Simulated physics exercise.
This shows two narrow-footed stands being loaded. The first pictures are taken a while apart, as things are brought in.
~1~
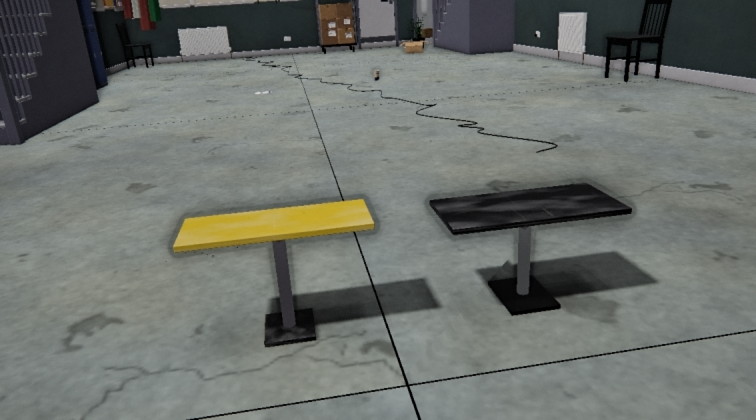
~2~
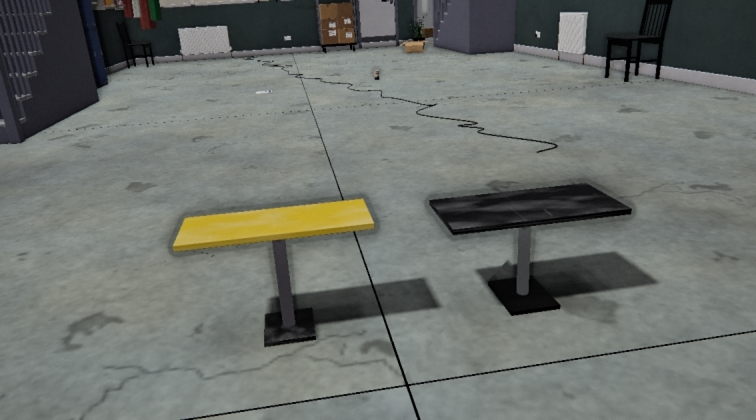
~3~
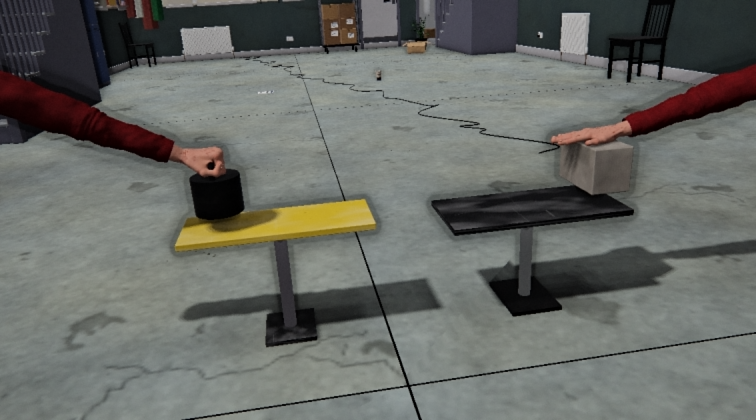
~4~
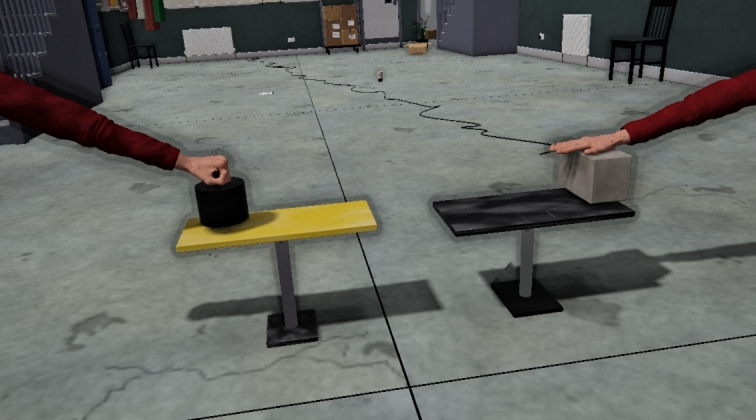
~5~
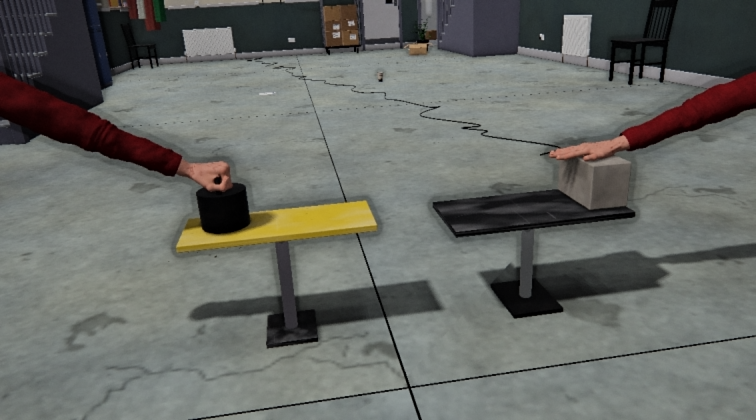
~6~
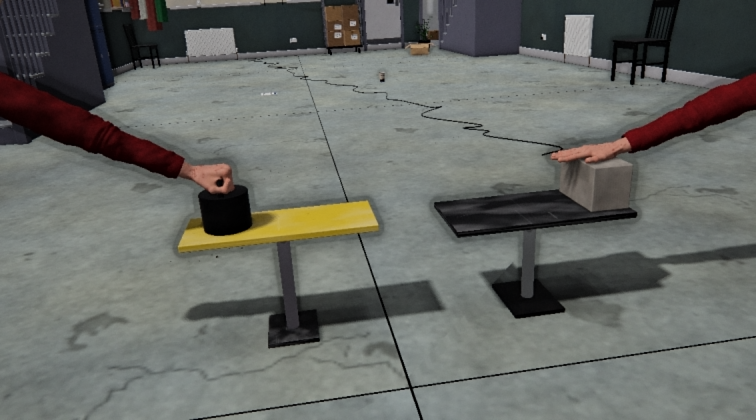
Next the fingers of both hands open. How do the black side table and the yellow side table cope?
Here the black side table goes over; the yellow side table goes over.
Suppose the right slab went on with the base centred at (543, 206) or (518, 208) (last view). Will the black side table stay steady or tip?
The black side table keeps steady; stands fast.
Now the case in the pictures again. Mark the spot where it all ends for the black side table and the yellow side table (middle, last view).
About (616, 223), and the other about (180, 272).
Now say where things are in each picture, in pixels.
In the first picture, black side table (526, 207); yellow side table (277, 224).
In the second picture, yellow side table (276, 223).
In the third picture, still on the way; black side table (528, 208); left weight (218, 194).
In the fourth picture, still on the way; yellow side table (279, 225); right slab (593, 171).
In the fifth picture, still on the way; black side table (529, 210); left weight (224, 208).
In the sixth picture, in place, still held; black side table (531, 210); yellow side table (281, 225); right slab (594, 179).
Then, 0.42 s after the last picture, black side table tipped 26° from how it was near (575, 204); yellow side table tipped 18° from how it was near (242, 227).
Then, 0.64 s after the last picture, black side table tipped 62° from how it was near (623, 216); yellow side table tipped 60° from how it was near (171, 273).
At rest, the black side table overbalances, near (616, 223); the yellow side table overbalances, near (180, 272).
